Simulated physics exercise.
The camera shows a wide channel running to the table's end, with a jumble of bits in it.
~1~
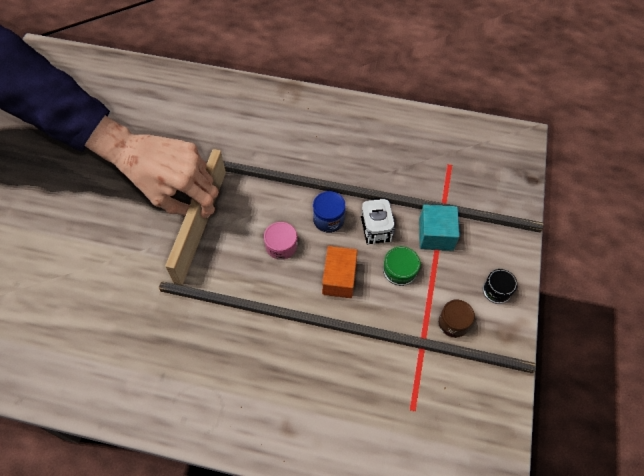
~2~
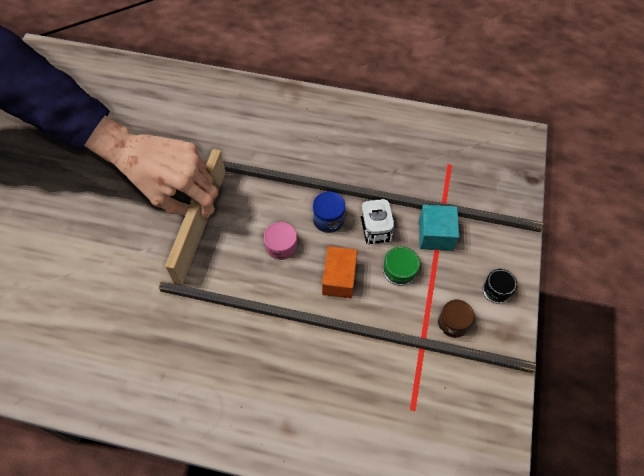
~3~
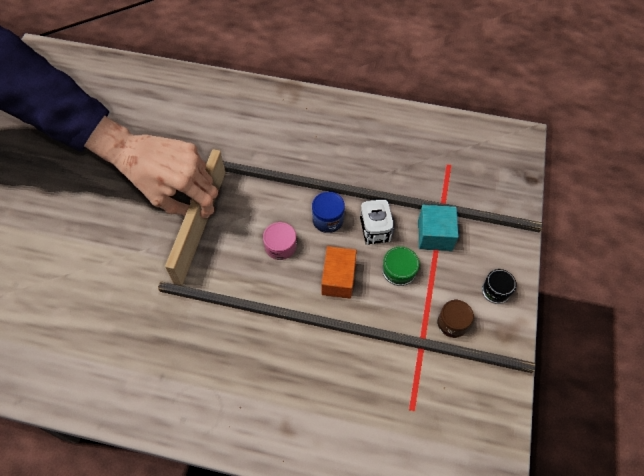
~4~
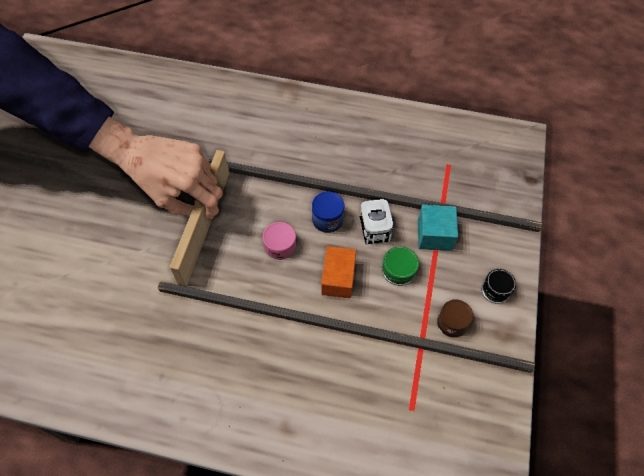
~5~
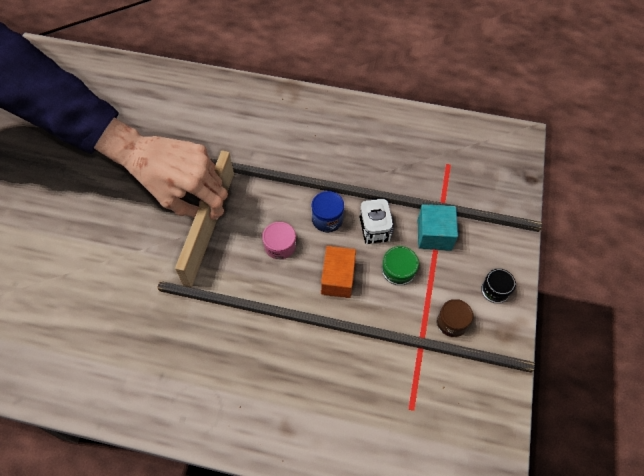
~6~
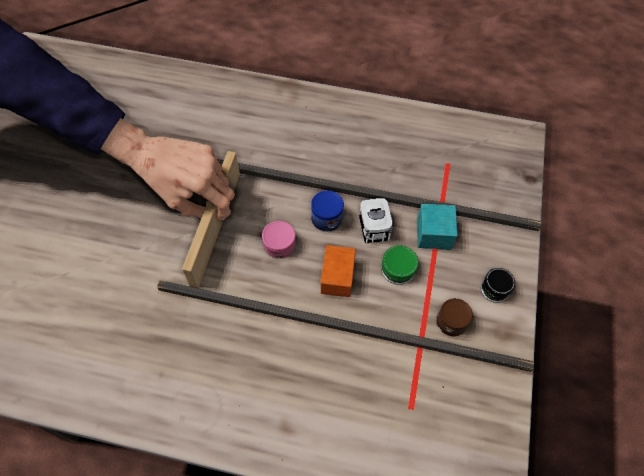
A wooden board, held upright by a hand in a dark blue sleeve, slid slightly right along the channel toward a scatter of small colored pieces, which stayed still around the red line.
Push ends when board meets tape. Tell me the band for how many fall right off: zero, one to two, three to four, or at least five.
Band: Zero.
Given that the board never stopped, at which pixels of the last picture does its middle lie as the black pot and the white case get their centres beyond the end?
Around (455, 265), then around (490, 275).
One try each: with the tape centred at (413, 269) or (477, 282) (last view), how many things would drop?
The first gives 0 and the second gives 2.
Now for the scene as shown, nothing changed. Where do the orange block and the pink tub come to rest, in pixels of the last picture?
Answer: First (455, 302), after that (449, 271).
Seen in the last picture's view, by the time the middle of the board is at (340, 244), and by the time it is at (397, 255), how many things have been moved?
The counts are 4 and 6.
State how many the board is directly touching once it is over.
The count is 3.
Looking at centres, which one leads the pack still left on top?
That's the black pot, it ends up nearest.
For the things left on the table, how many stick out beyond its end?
The figure is 0.
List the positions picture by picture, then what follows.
In the first frame, black pot (500, 287); brown tub (456, 319); turquoise block (439, 228); board (198, 215); tape (433, 274).
In the second frame, brown tub (456, 319); white case (377, 222).
In the third frame, turquoise block (438, 228); board (198, 216).
In the fourth frame, black pot (499, 286); blue tub (328, 213).
In the fifth frame, brown tub (455, 318); green pot (400, 266).
In the sixth frame, black pot (498, 285); brown tub (454, 318); turquoise block (437, 227); board (214, 218); tape (432, 272).
Early on, none off yet; black pot at rest near (498, 285); brown tub at rest near (454, 318); turquoise block at rest near (437, 227).
A while later, none off yet; black pot at rest near (498, 285); brown tub at rest near (454, 318); turquoise block moving near (443, 228).
Finally, the number that fall off is zero.
